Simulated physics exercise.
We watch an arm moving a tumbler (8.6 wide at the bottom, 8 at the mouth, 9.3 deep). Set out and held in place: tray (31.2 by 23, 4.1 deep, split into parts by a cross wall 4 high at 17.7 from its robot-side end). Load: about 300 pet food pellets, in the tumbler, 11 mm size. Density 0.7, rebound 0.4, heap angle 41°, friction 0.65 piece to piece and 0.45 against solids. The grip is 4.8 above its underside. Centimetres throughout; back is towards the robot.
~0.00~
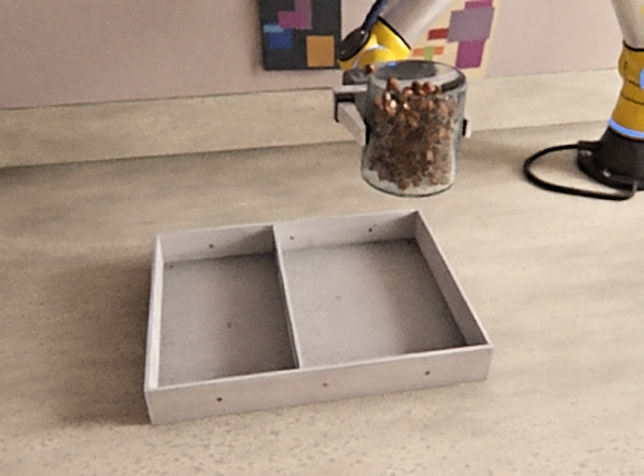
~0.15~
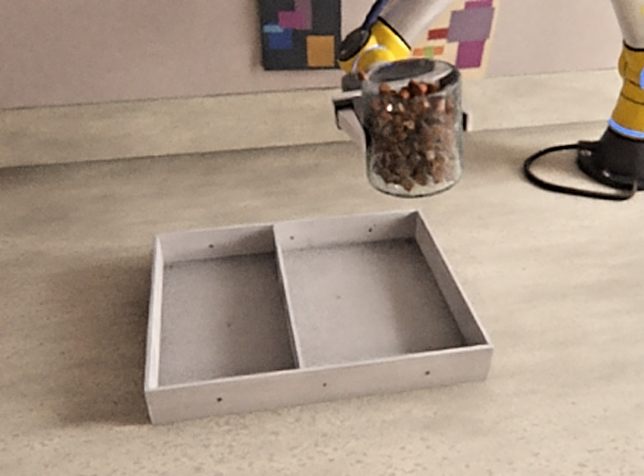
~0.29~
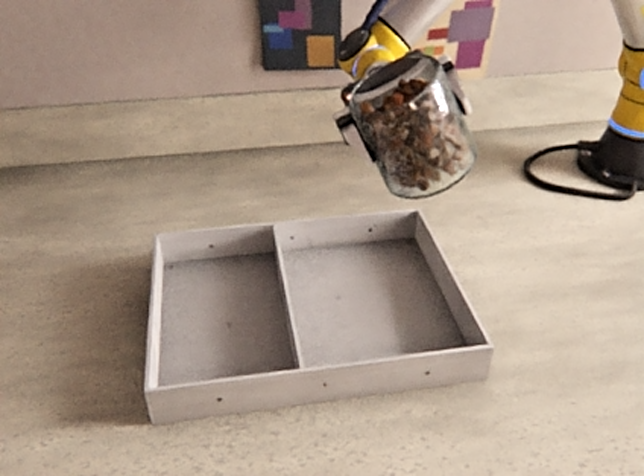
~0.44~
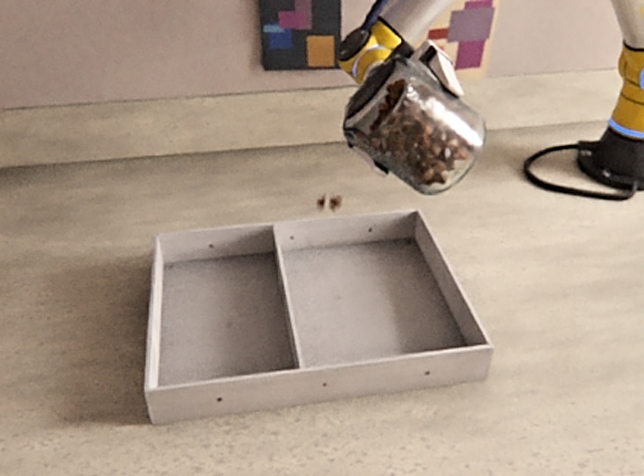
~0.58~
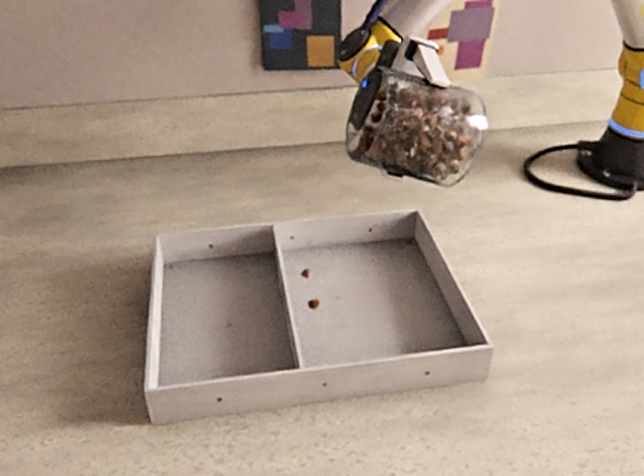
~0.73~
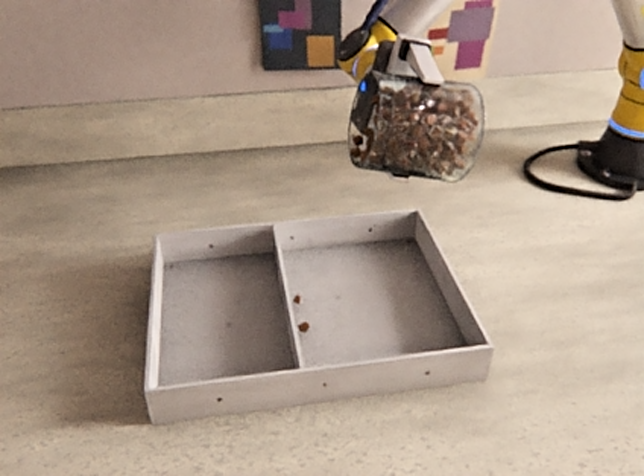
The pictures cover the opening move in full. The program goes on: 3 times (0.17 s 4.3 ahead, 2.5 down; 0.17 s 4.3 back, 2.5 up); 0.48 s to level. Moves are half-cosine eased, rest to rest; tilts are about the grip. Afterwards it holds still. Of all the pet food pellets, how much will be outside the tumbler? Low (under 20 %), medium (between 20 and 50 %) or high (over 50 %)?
Answer: Low; under 20 % of the pet food pellets finish outside the tumbler.
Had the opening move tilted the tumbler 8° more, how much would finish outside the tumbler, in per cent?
It would be near 30 per cent.
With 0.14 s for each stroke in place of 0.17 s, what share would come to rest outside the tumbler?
Then about 20 per cent.
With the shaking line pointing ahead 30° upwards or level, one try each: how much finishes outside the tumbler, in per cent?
About 40 and 30 per cent.
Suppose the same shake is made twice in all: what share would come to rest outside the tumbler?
Then about 15 per cent.
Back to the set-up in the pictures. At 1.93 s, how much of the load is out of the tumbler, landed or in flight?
About 15 per cent by then.
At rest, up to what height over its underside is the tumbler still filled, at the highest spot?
About 9.0 cm.
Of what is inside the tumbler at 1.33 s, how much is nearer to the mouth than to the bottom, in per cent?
About 40 per cent.
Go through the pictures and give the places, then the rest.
In the first frame, tumbler middle at (413, 129), level; upper third of the load around (413, 113), from x 370 to 455, top at y 70; 300 in the tumbler.
In the second frame, tumbler middle at (413, 129), tilted 7° forward; upper third of the load around (416, 113), from x 360 to 455, top at y 75.
In the third frame, tumbler middle at (413, 128), tilted 27° forward; upper third of the load around (417, 112), from x 345 to 465, top at y 85.
In the fourth frame, tumbler middle at (414, 128), tilted 50° forward; upper third of the load around (421, 110), from x 320 to 470, top at y 80; 298 in the tumbler, 2 in flight or on a rim.
In the fifth frame, tumbler middle at (414, 127), tilted 70° forward; upper third of the load around (426, 107), from x 305 to 470, top at y 85; 298 in the tumbler, 2 in the robot-side part.
In the sixth frame, tumbler middle at (414, 127), tilted 77° forward; upper third of the load around (427, 106), from x 300 to 470, top at y 85; 298 in the tumbler, 2 in the robot-side part.
After 1.33 s, tilted 77° forward, highest piece 23 above the table; 262 in the tumbler, 20 in the robot-side part, 16 in the far-side part, 2 in flight or on a rim.
After 1.93 s, tilted 53° forward, highest piece 23 above the table; 261 in the tumbler, 21 in the robot-side part, 18 in the far-side part.
After 2.43 s, level, highest piece 26 above the table; 261 in the tumbler, 21 in the robot-side part, 18 in the far-side part.
After 3.48 s, level, highest piece 26 above the table; 261 in the tumbler, 21 in the robot-side part, 18 in the far-side part.
At rest, 261 in the tumbler, 21 in the robot-side part, 18 in the far-side part. That is 13 % outside the tumbler.
